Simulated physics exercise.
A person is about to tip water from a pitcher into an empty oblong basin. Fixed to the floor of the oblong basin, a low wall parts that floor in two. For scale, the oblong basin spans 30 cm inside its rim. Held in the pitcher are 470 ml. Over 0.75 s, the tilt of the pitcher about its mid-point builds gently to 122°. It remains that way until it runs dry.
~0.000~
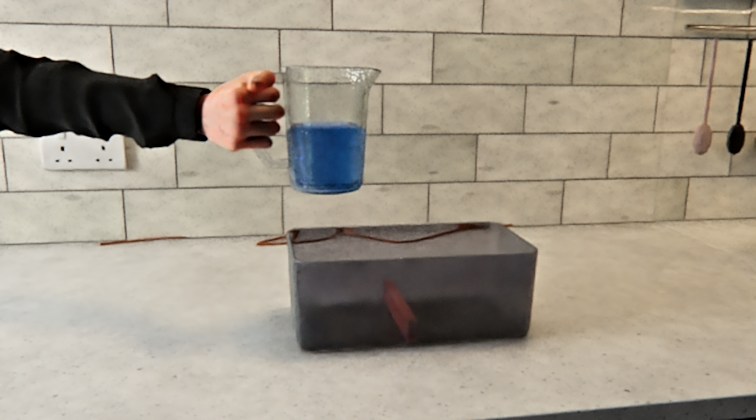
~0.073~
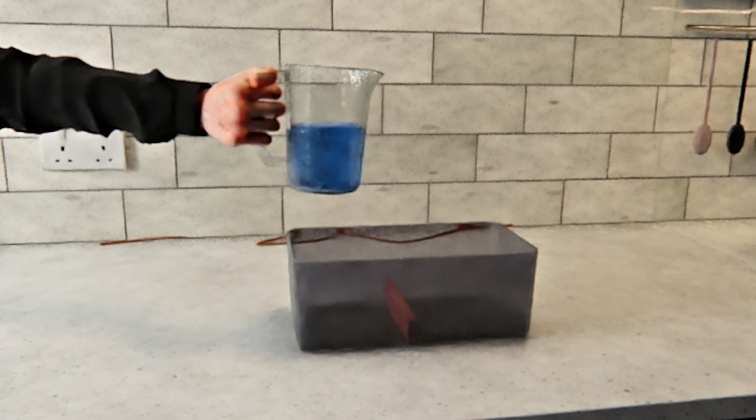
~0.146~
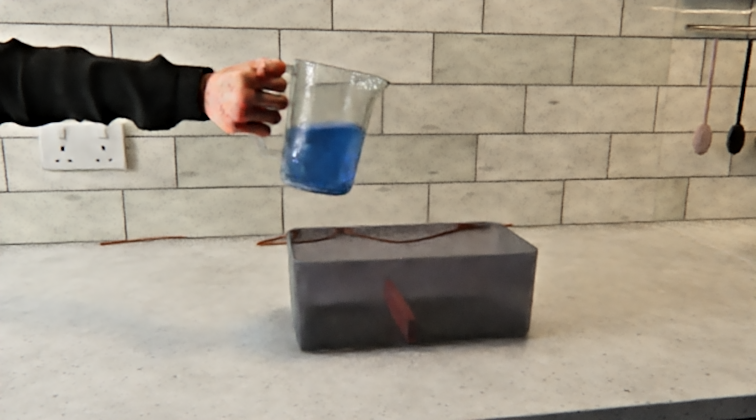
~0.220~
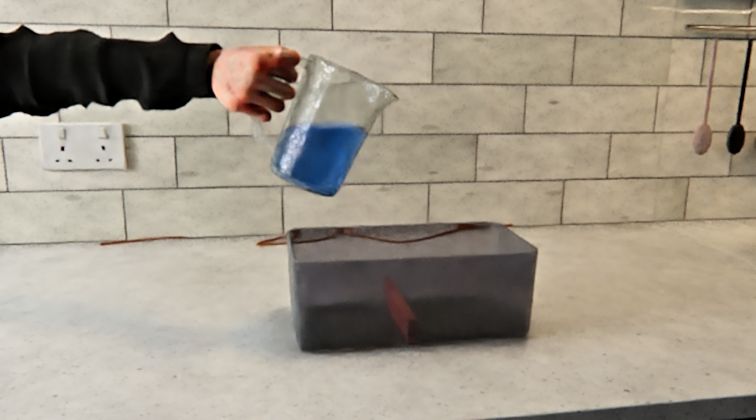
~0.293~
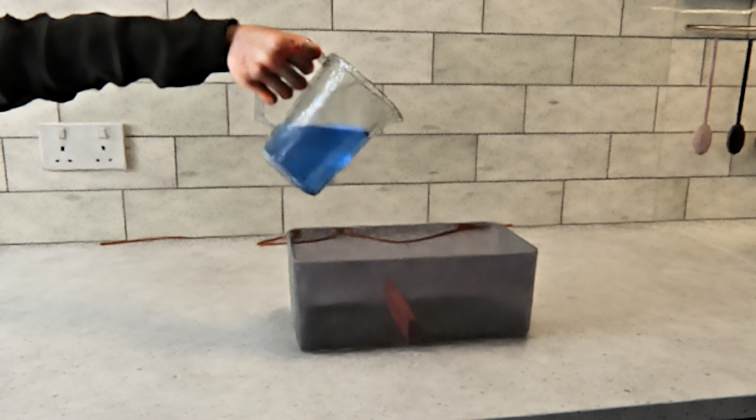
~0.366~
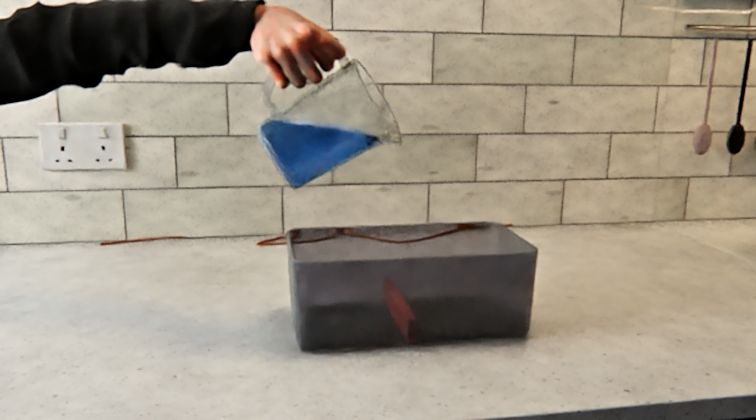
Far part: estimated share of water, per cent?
82 per cent.
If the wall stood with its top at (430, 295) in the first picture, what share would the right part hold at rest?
10 per cent.
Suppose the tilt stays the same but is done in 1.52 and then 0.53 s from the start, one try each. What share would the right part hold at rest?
I'd say 85 percent on the first go, 80 percent on the next.
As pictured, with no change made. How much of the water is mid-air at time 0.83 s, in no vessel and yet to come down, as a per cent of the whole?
Roughly 9 %.
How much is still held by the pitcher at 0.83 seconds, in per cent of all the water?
4 in a hundred, give or take.
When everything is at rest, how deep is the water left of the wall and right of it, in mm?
Left part: About 4 mm; right part: About 18 mm.
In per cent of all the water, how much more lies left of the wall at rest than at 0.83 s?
Roughly 3 in a hundred.
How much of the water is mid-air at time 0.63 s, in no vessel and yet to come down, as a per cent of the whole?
Some 28 per cent, I reckon.
Then, 0.63 s in, the tilt is 115° and 52 per cent is still to pour, 0 is left of the wall and 18 right of it.
Then, 0.83 s in, the tilt is 122° and 4 per cent is still to pour, 12 is left of the wall and 75 right of it.
Then, 1.03 s in, the tilt is 122° and 0 per cent is still to pour, 13 is left of the wall and 83 right of it.
Then, 1.25 s in, the tilt is 122° and 0 per cent is still to pour, 14 is left of the wall and 83 right of it.
Finally, 15 per cent lies left of the wall, 82 right of it and 3 outside.
